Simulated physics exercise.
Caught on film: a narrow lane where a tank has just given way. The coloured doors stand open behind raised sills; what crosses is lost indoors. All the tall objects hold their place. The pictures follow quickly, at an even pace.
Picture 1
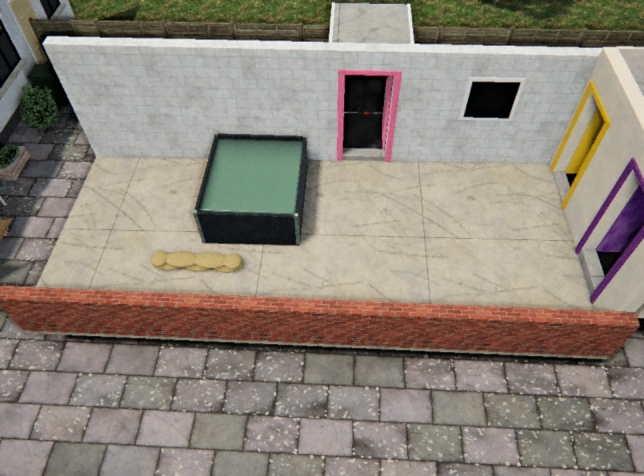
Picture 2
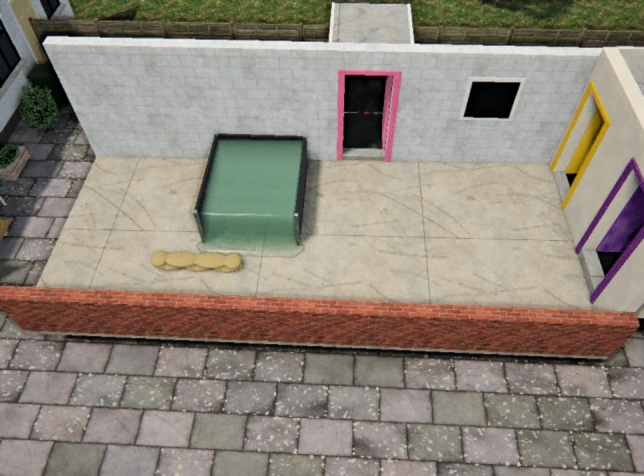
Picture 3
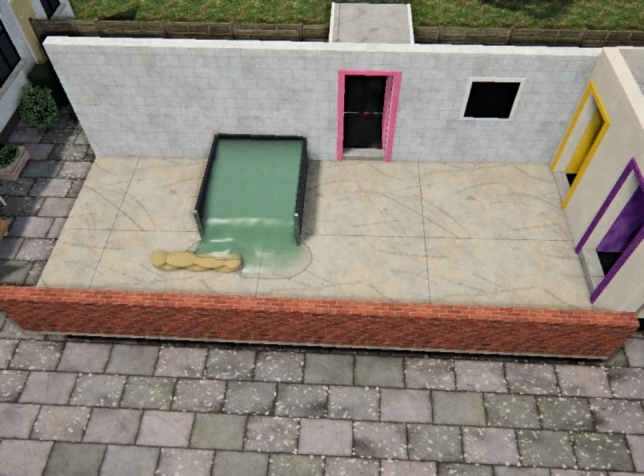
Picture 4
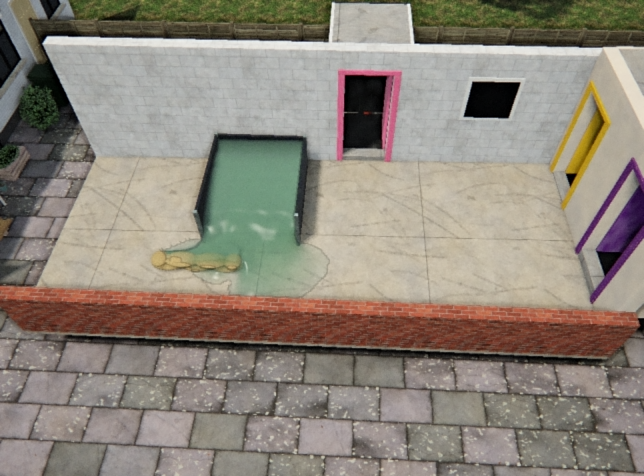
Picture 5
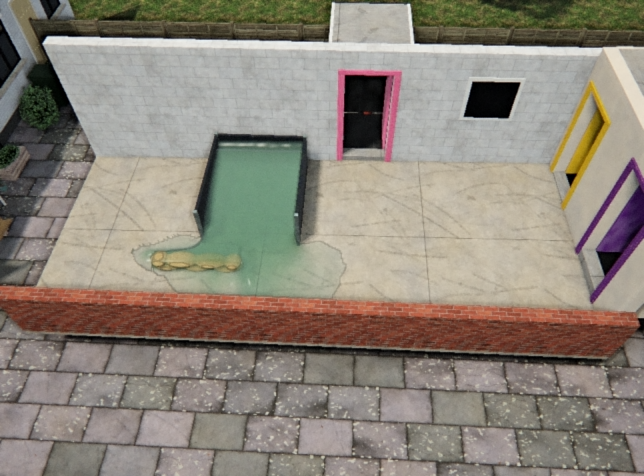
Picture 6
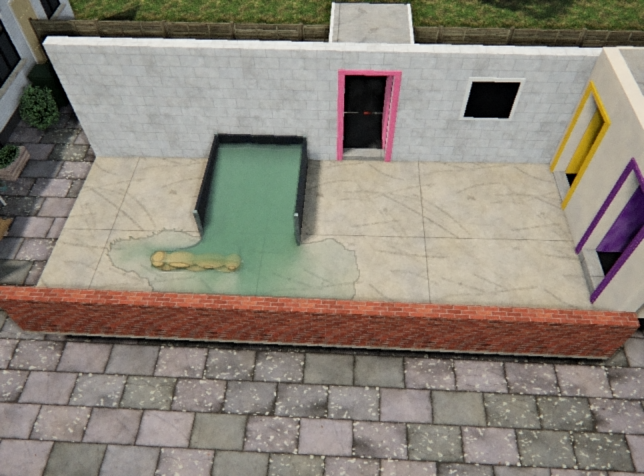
Green water pours from the tank's open front, runs around the tan sandbags and spreads sideways.
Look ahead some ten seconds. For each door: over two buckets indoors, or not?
In the end: The yellow door floods; the pink door holds within the limit; the purple door holds within the limit.
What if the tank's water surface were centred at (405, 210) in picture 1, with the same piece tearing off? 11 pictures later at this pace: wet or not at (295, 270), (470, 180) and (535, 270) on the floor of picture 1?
As listed: Covered, free of water, under water.
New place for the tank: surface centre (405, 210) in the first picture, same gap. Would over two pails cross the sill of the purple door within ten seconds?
Then: The purple door takes more.
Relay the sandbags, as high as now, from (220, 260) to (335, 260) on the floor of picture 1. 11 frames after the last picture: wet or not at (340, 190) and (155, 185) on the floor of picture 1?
One after the other: Clear, free of water.
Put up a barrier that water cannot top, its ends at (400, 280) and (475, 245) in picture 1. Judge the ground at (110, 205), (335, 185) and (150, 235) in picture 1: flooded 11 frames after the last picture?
In turn: Awash, no water, wet.
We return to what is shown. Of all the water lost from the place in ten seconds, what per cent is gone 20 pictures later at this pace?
Close to 40 %.
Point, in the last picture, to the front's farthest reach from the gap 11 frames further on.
Around (551, 329).
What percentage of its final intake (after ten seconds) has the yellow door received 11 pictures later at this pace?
About 0 per cent.
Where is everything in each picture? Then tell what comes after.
The first picture shows the water tank at (254, 175) is whole and still.
In the second picture, water pours out at (250, 234) and has run to (302, 246).
In the third picture, water pours out at (250, 235) and has run to (187, 256).
In the fourth picture, water pours out at (250, 236) and has run to (162, 256).
In the fifth picture, the front is at (139, 258), out from the gap at (250, 236).
In the sixth picture, the front is at (114, 255), out from the gap at (250, 236).
A moment on, water covers 30 % of the floor; the yellow door not reached, the pink door not reached, the purple door not reached.
Next, water covers 50 % of the floor; the yellow door not reached, the pink door not reached, the purple door not reached.
Then, water covers 70 % of the floor; the yellow door not reached, the pink door not reached, the purple door wet at the sill, nothing in.
Later, water covers 75 % of the floor; the yellow door over two buckets in, the pink door wet at the sill, nothing in, the purple door wet at the sill, nothing in.
In the end, water covers 80 % of the floor; the yellow door over two buckets in, the pink door wet at the sill, nothing in, the purple door wet at the sill, nothing in.
